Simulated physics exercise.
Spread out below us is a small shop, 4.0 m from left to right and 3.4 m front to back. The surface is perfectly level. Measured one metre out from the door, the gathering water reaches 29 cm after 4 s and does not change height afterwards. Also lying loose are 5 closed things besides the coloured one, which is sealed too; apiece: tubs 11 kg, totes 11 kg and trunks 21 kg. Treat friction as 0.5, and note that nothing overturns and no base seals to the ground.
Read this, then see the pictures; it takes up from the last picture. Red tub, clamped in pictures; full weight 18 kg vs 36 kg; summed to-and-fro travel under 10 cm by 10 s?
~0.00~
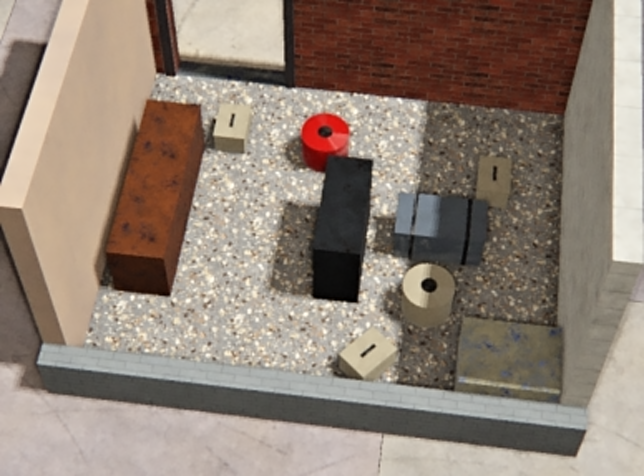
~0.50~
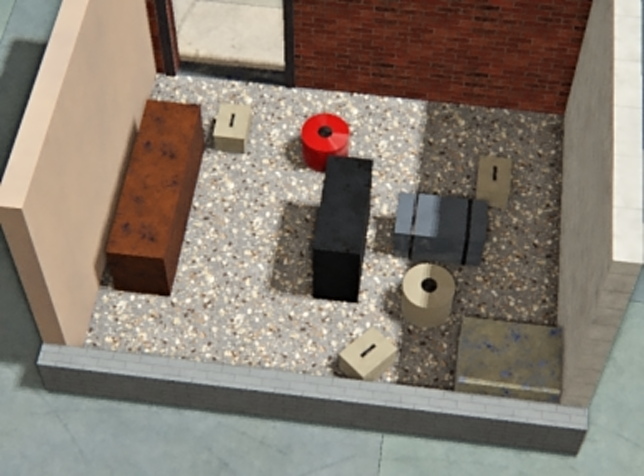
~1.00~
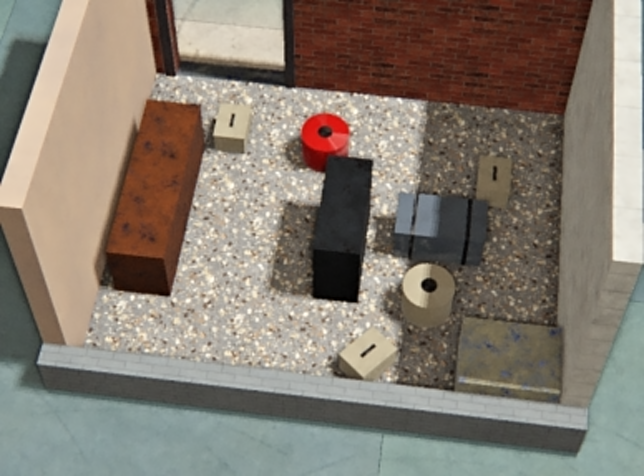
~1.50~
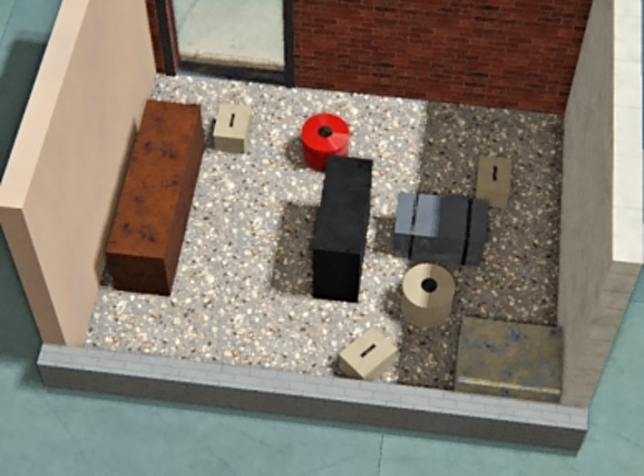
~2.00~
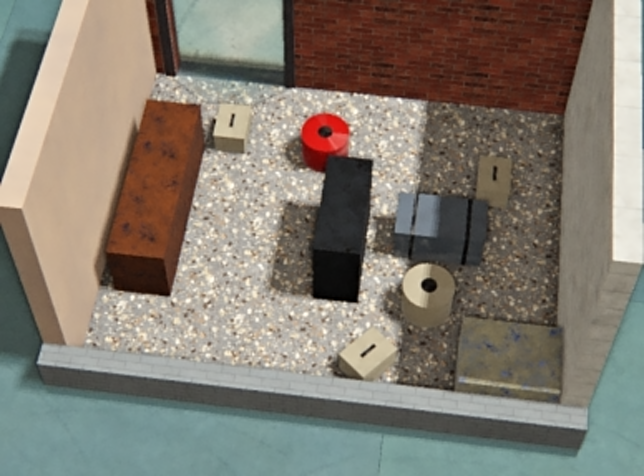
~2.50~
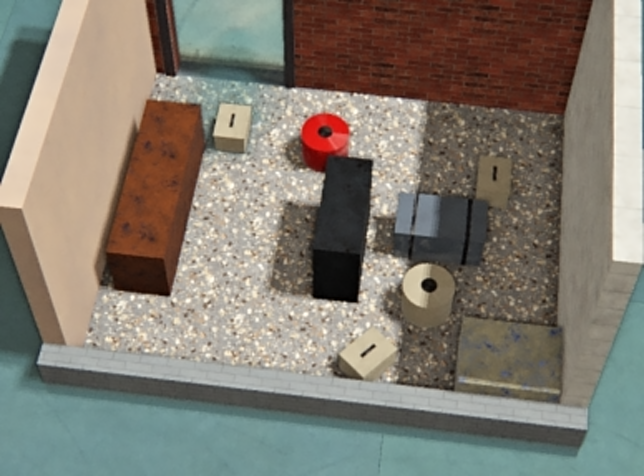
Higher only.
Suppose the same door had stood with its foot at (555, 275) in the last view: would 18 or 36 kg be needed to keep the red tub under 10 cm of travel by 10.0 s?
Under that change the large mass is required.
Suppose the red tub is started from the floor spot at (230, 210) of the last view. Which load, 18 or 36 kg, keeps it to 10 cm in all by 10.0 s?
Looking at the loads, neither keeps it.
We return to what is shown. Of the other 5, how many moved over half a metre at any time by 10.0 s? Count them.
5 of them.
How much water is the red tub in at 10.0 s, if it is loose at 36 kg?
Something like 10 centimetres.
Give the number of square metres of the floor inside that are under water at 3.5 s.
Near 2.5 m2 in all.
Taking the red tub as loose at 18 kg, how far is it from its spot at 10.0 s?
Roughly 50 cm.
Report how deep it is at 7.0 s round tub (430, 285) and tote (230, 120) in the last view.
4 and 17 cm.
After 3.5 s the red tub would be 0 cm from its start with 18 kg and 0 cm from its start with 36 kg; 4 cm of water round it then.
After 4.5 s the red tub would be 0 cm from its start with 18 kg and 0 cm from its start with 36 kg; 5 cm of water round it then.
After 7.0 s the red tub would be 29 cm from its start with 18 kg and 0 cm from its start with 36 kg; 8 cm of water round it then.
After 10.0 s the red tub would be 49 cm from its start with 18 kg and 0 cm from its start with 36 kg; 10 cm of water round it then.
